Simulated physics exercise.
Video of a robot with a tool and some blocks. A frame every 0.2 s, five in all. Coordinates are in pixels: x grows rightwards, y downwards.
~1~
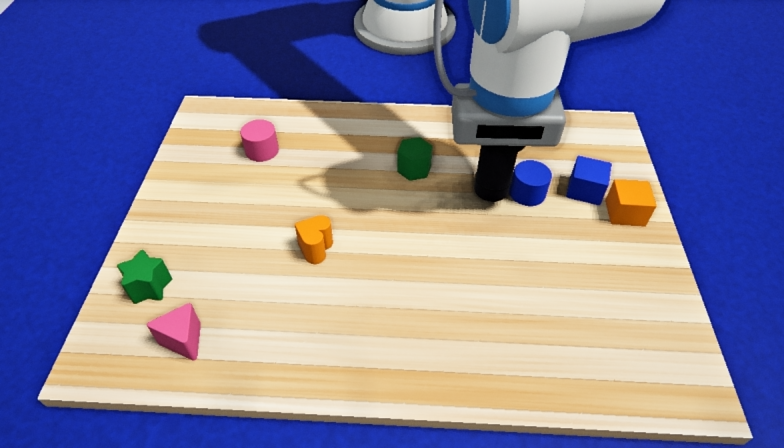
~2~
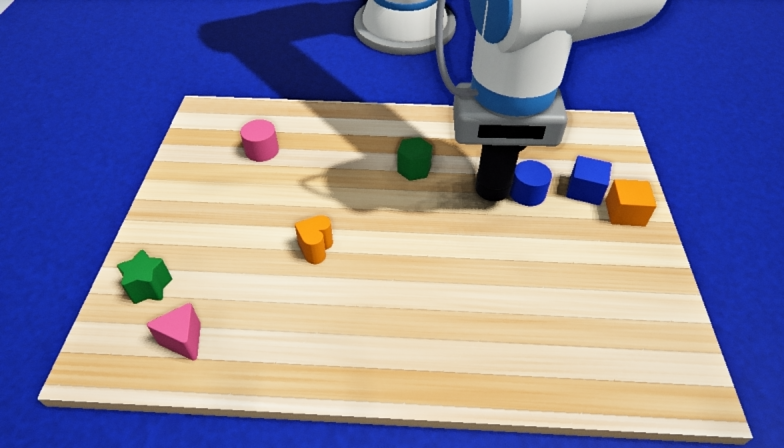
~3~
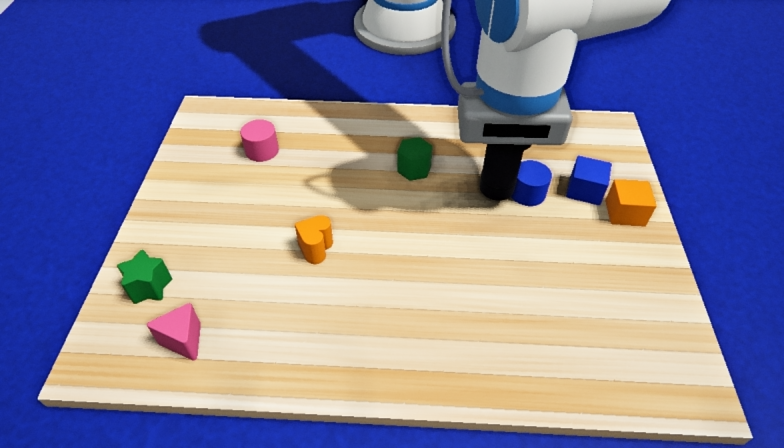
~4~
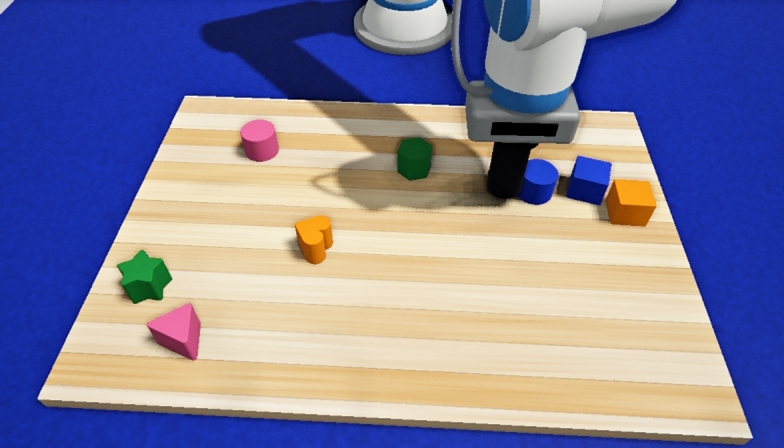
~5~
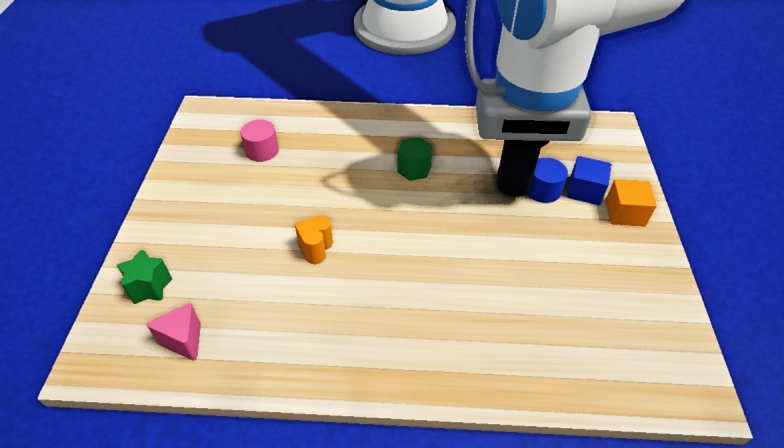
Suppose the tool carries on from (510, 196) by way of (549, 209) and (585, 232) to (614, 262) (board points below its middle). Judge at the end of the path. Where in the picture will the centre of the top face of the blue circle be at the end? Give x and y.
At roughly (576, 170).
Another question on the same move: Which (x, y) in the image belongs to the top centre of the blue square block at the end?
It is at (614, 162).
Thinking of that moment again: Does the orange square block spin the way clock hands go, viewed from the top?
In short: Yes.
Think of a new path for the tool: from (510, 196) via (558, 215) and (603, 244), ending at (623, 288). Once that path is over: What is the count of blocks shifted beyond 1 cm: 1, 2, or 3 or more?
I count two.
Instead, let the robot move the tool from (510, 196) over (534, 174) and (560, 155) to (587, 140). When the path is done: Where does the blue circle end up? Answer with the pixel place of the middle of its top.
It sits at (612, 141).
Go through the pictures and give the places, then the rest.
Tip of the tool at (491, 190), middles of tops, blue circle at (533, 172), blue square block at (593, 169), orange square block at (635, 192), in the first picture.
Tool at (492, 190), nothing pushed, in the second picture.
Tool at (496, 189), nothing pushed, in the third picture.
Tool at (503, 188), blue circle at (540, 171), in the fourth picture.
Tool at (513, 186), blue circle at (549, 169), blue square block at (593, 169), orange square block at (635, 192), in the fifth picture.
On the path given first. One third of the way, tool at (552, 199); blue circle at (576, 170); blue square block at (614, 162); orange square block at (643, 191), turned 30° clockwise.
Two thirds of the way, tool at (589, 222); blue circle at (576, 170); blue square block at (614, 162); orange square block at (643, 191), turned 30° clockwise.
At the end, tool at (619, 252); blue circle at (576, 170); blue square block at (614, 162); orange square block at (643, 191), turned 30° clockwise.
